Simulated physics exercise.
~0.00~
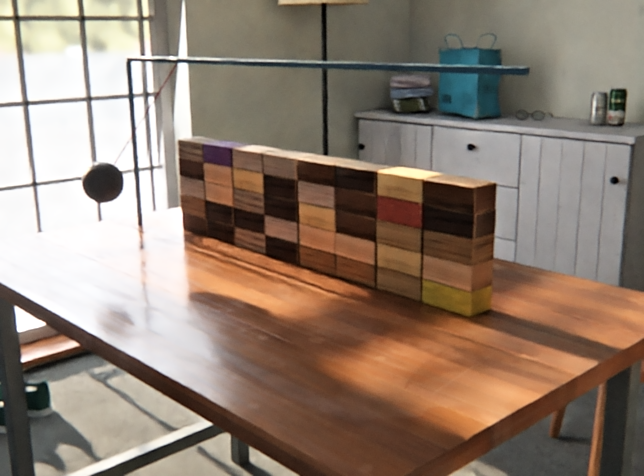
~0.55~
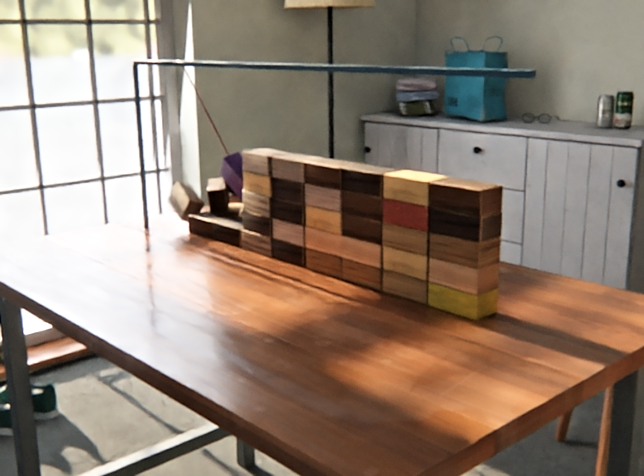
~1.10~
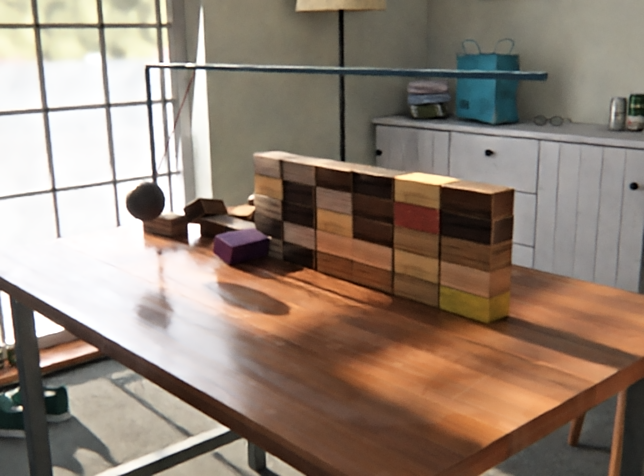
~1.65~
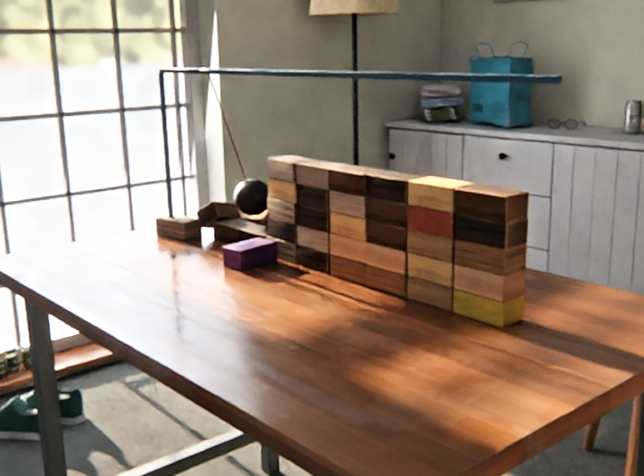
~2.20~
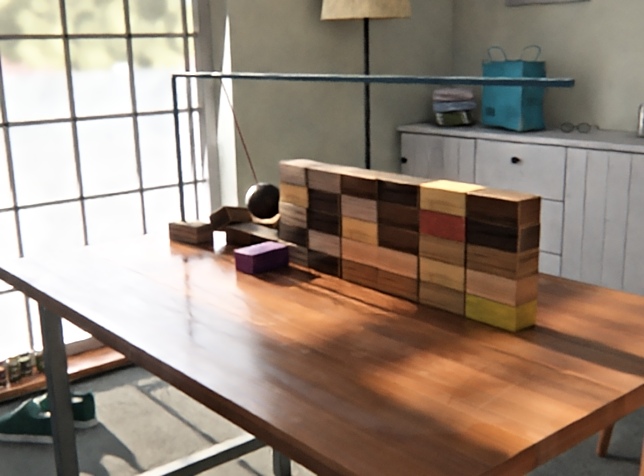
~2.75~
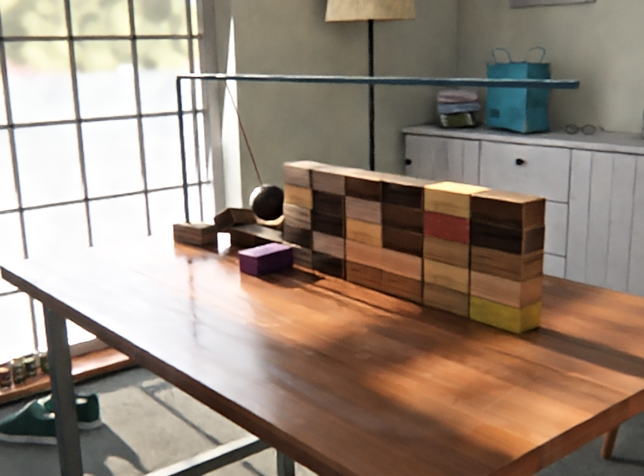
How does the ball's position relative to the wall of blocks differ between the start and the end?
At the start the ball hangs out to the left, clear of the intact wall. At the end it is farther right, close beside the left edge of the blocks still standing, above the fallen ones.
